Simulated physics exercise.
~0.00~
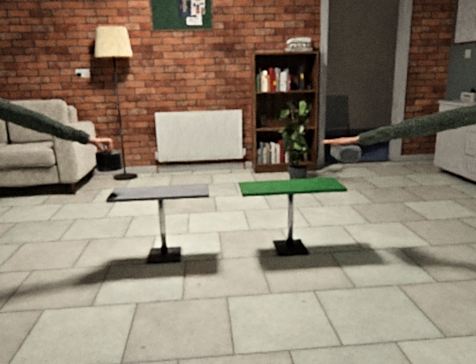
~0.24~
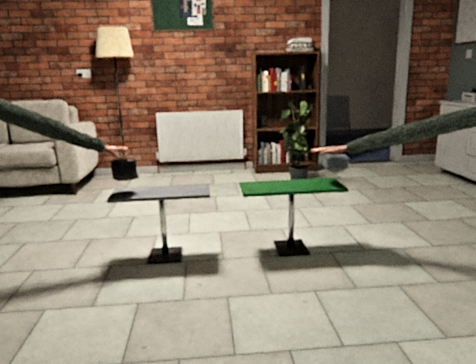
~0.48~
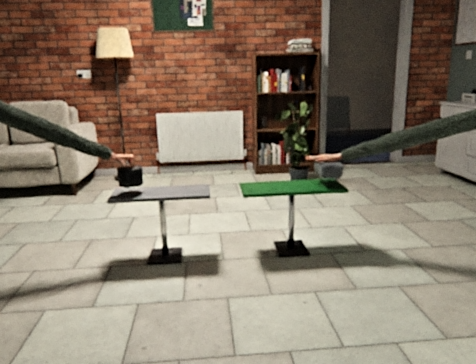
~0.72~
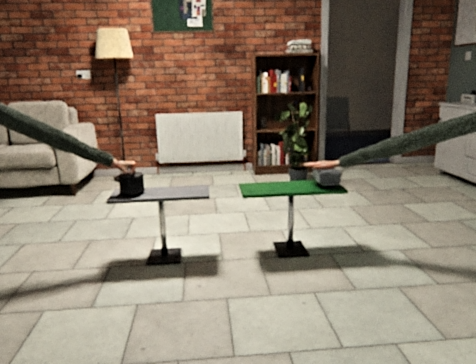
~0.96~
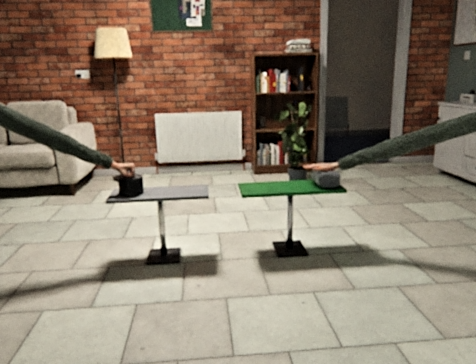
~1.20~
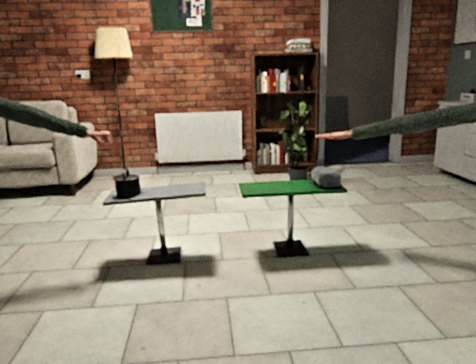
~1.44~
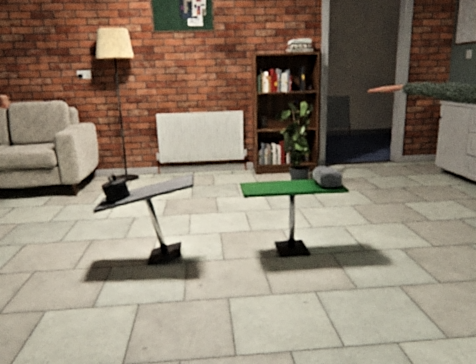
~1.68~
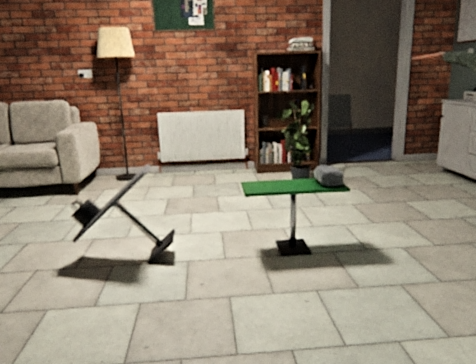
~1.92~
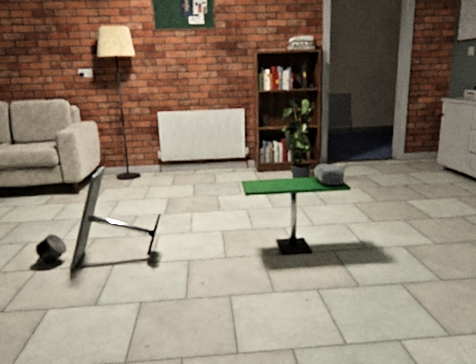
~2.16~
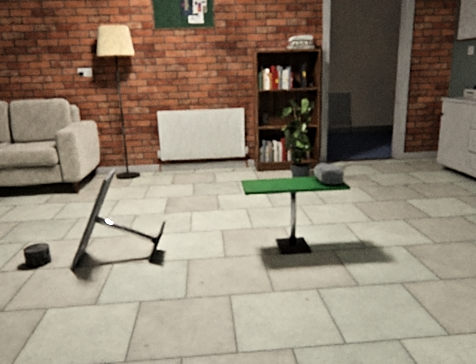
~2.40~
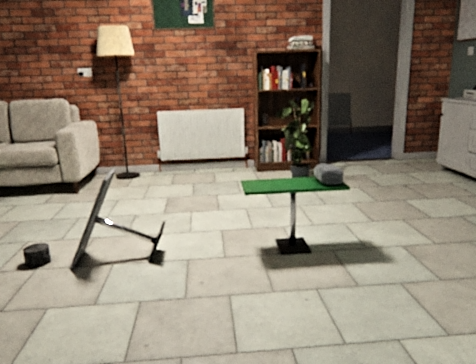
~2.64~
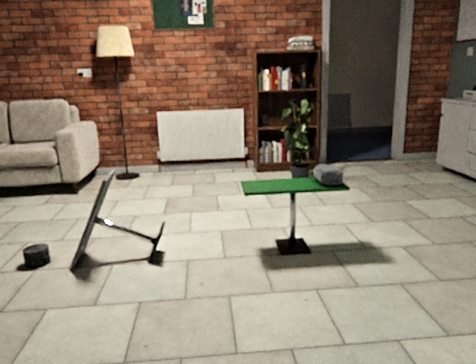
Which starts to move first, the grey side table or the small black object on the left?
The small black object on the left moves first, as a hand brings it over and lowers it, and the grey side table only starts to tip after the hand has let go.
The footage shows two hands setting a small black object on the left end of a grey side table and a grey object on a green stand's right end, then withdrawing. The grey table topples left, spilling its object onto the floor, while the green stand stays upright.
